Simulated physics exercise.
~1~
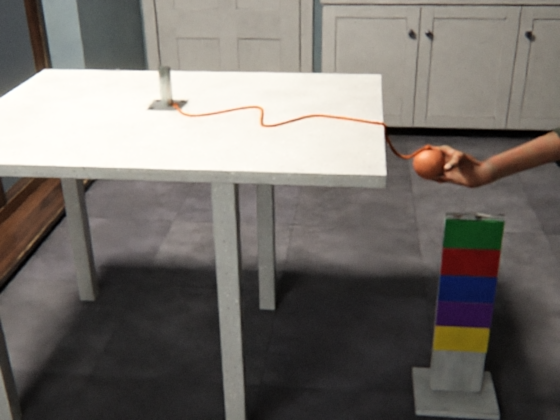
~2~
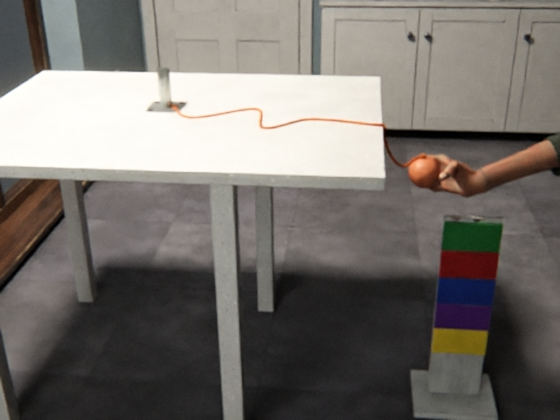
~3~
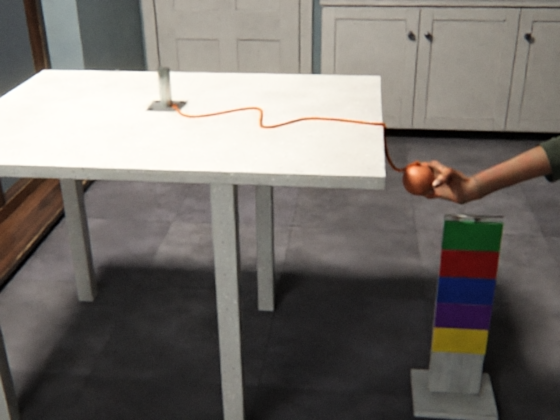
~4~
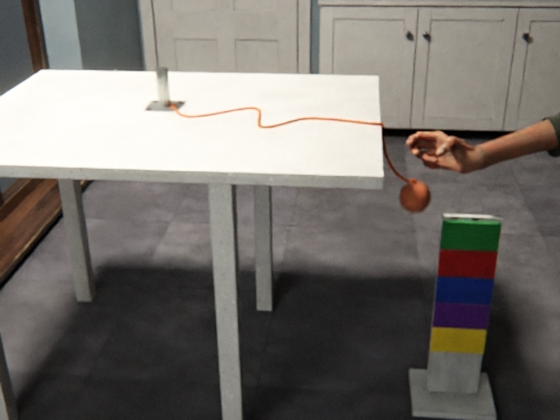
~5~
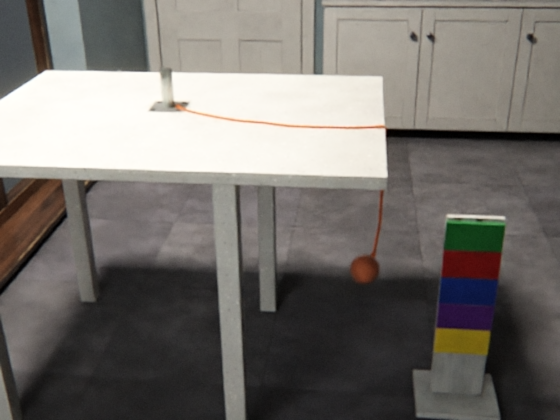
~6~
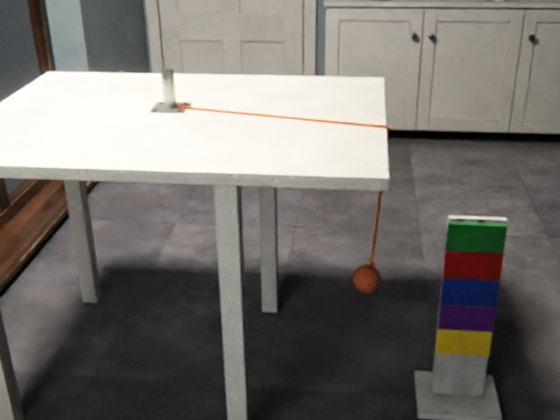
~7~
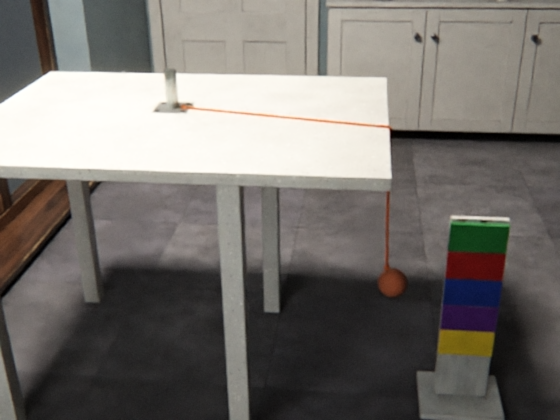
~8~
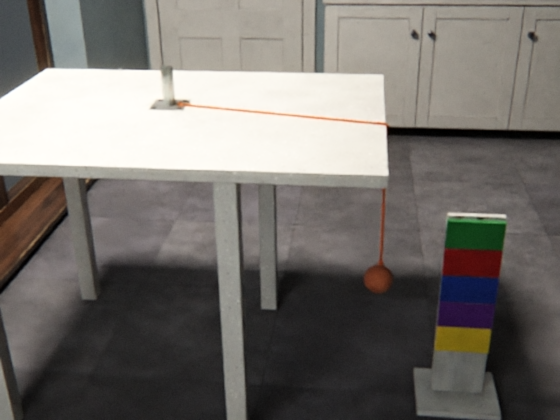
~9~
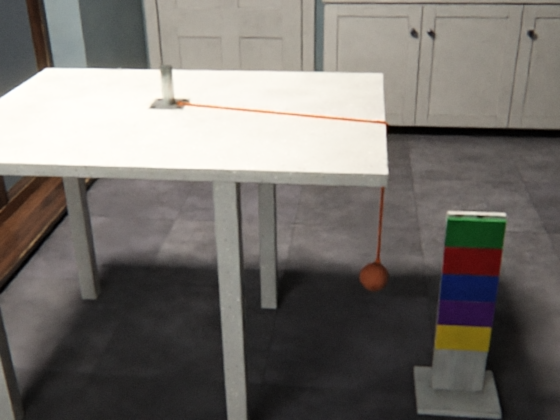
At the start, a hand at the right holds an orange ball beside a white table, tied to a slack orange cord that winds across the tabletop from a small upright post. A board striped green, red, blue, purple and yellow stands on the floor nearby. The hand shifts slightly left and down, then opens and draws back as the ball drops. The ball falls leftward below the table edge, and the cord pulls straight across the top. It swings a little right, then back left, and ends hanging level with the blue band.
